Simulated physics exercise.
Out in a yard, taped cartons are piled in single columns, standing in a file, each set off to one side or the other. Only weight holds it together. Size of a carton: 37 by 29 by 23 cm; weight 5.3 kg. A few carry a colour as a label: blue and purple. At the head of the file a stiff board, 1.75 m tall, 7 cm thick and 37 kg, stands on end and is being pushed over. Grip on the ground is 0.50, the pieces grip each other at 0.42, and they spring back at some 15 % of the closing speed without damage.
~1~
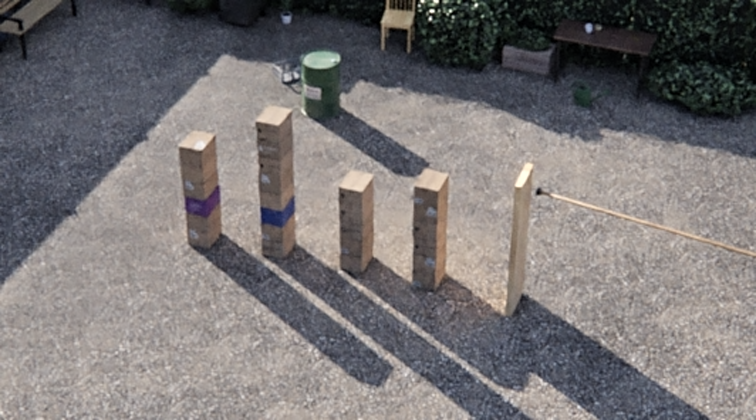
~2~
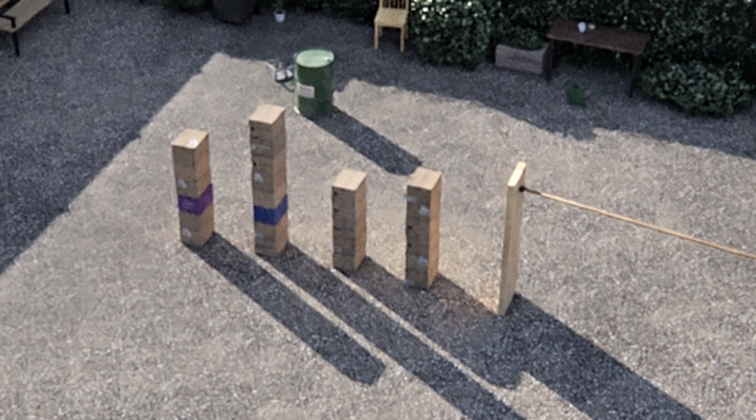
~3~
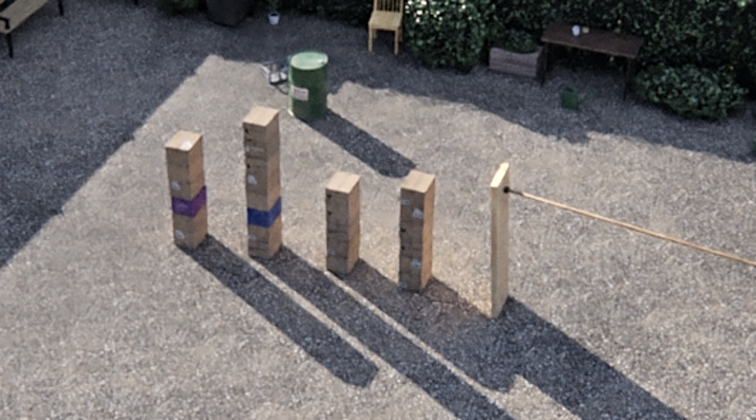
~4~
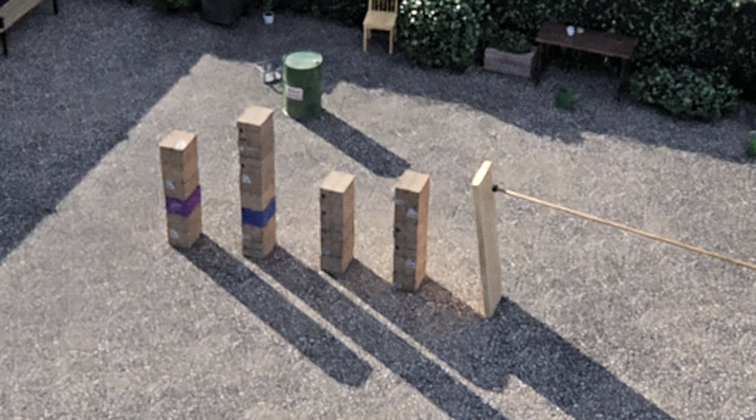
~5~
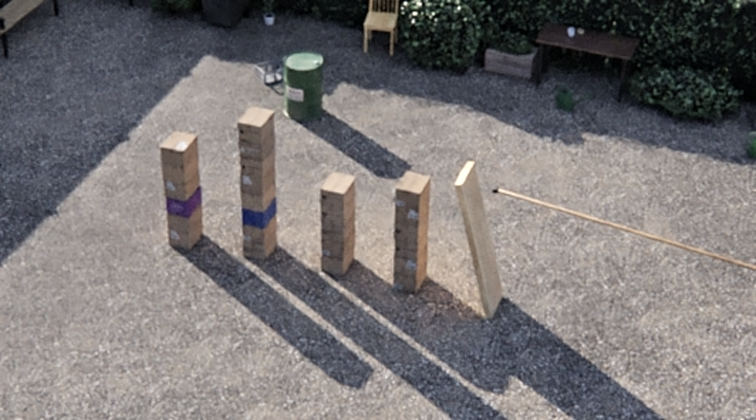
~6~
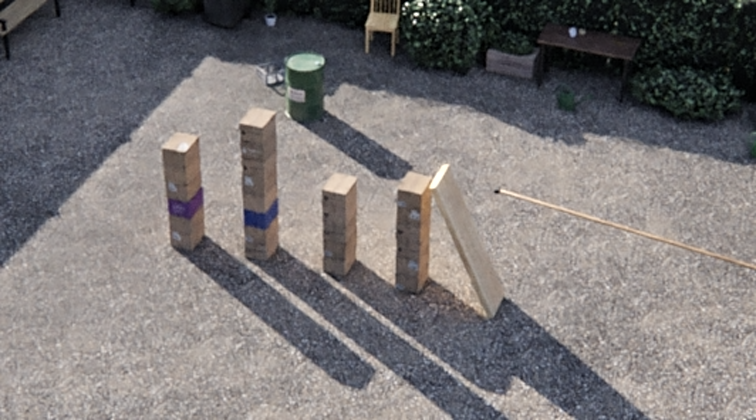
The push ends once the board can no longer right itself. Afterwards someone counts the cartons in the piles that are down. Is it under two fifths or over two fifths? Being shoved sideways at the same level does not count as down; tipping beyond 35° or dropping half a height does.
Ending down: More than two fifths.
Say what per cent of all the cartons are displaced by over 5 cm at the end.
95 per cent.
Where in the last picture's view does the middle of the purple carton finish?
At about (146, 224).
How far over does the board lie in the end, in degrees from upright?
Some 75° from upright.
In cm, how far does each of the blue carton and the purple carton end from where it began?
Moved: Blue 60, purple 70.
Then, 0.75 s past the last view, board 65° from upright; 6 of the 25 cartons down.
Then, 2.01 s past the last view, board 75° from upright; 10 of the 25 cartons down; blue carton 26° from how it stood.
Then, 3.37 s past the last view, board 75° from upright; 20 of the 25 cartons down; purple carton on its side; blue carton on its side.
In the end, board 75° from upright; 20 of the 25 cartons down; purple carton on its side; blue carton on its side. That is 80 per cent. From the last view, middles, purple carton near (146, 224), blue carton near (233, 226).
